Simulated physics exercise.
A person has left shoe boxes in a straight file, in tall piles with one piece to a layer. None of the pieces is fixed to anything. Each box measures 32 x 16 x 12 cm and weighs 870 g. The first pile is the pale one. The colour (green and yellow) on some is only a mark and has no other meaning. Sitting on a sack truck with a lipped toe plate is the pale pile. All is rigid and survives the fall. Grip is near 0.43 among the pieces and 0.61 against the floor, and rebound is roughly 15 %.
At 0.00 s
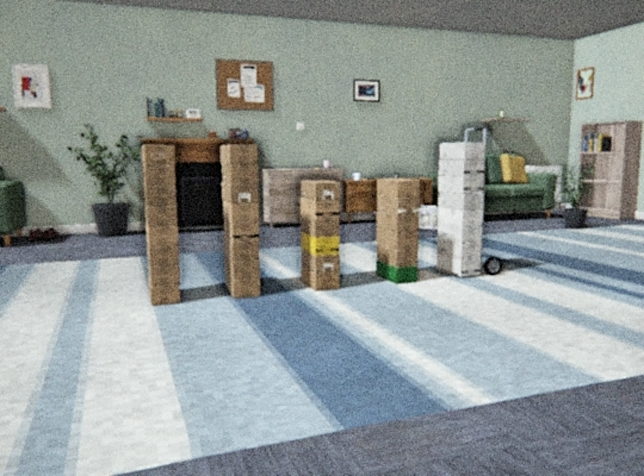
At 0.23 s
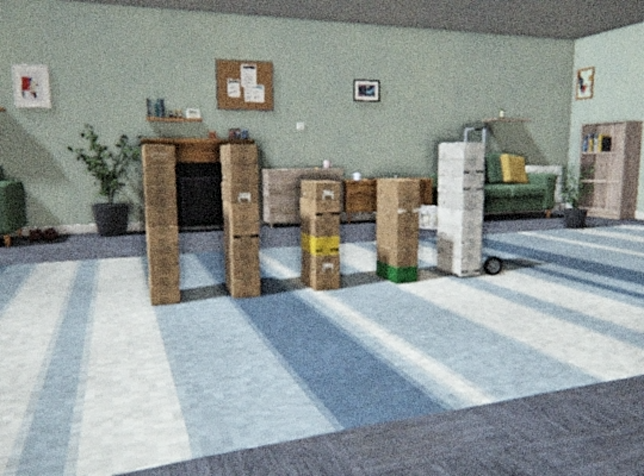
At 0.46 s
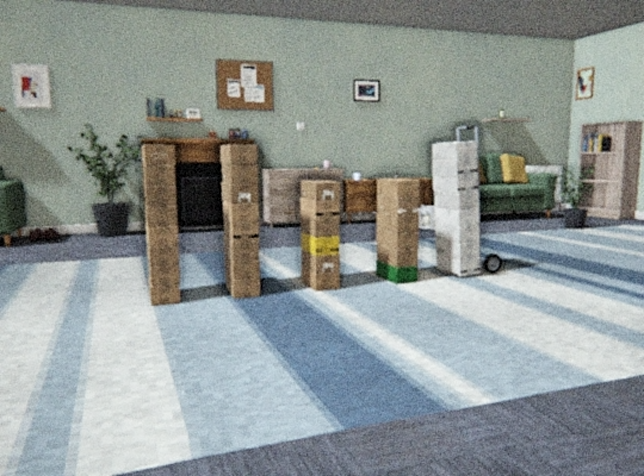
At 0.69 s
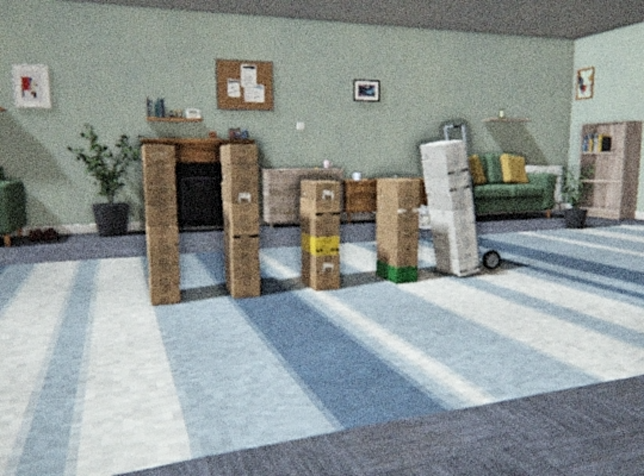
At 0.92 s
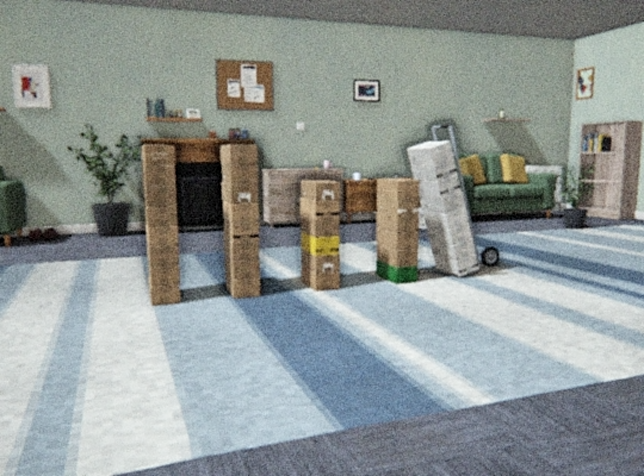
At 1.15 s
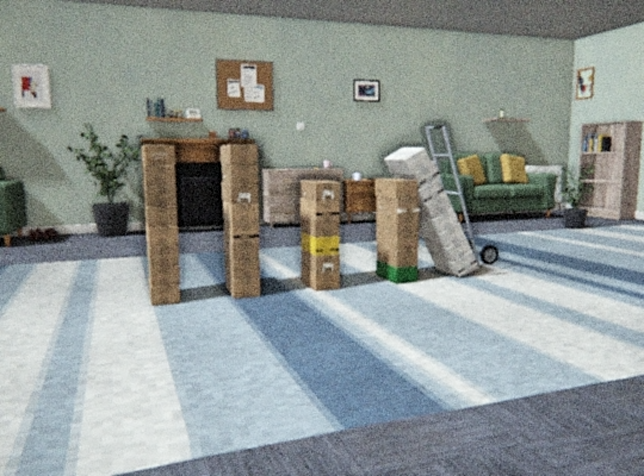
The pale stack of boxes on the hand truck leaned left toward the row of brown stacks, slowly at first, then further as the truck's frame tilted less and its top boxes slid away from it.
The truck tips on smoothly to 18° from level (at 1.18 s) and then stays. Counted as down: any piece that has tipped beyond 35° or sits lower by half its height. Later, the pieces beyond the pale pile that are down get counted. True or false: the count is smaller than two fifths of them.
False.
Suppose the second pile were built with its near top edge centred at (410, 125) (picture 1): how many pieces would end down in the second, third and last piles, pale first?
Down by pile: Second 8, third 5, last 7.
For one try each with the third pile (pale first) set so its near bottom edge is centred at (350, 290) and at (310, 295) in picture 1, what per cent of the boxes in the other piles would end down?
First 100, then 20 per cent.
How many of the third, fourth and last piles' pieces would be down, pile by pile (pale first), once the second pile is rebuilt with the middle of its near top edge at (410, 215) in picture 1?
The tally would be third 0, then fourth 0, then last 0.
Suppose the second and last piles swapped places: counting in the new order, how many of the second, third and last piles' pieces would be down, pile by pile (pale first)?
Then second 7, third 5, last 5.
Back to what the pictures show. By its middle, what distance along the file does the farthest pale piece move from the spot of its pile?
Roughly 130 cm.
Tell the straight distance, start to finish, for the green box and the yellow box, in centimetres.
Green ends up some 0 cm away; yellow ends up some 35 cm away.
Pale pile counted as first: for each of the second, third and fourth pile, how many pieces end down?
From the second pile 5, from the third pile 5 and from the fourth pile 7.
After 1.64 s, 8 of the pale pile down; 1 of the 28 other boxes down.
After 2.22 s, 8 of the pale pile down; 10 of the 28 other boxes down; yellow box leaning 55°, 15 cm lower.
After 3.38 s, 8 of the pale pile down; 24 of the 28 other boxes down; yellow box leaning 63°, 19 cm lower.
At rest (4.5 s), 8 of the pale pile down; 24 of the 28 other boxes down; yellow box leaning 63°, 19 cm lower; green box unmoved. That is 86 per cent. As the last picture would show them, middles, yellow box near (276, 274), green box near (396, 271).
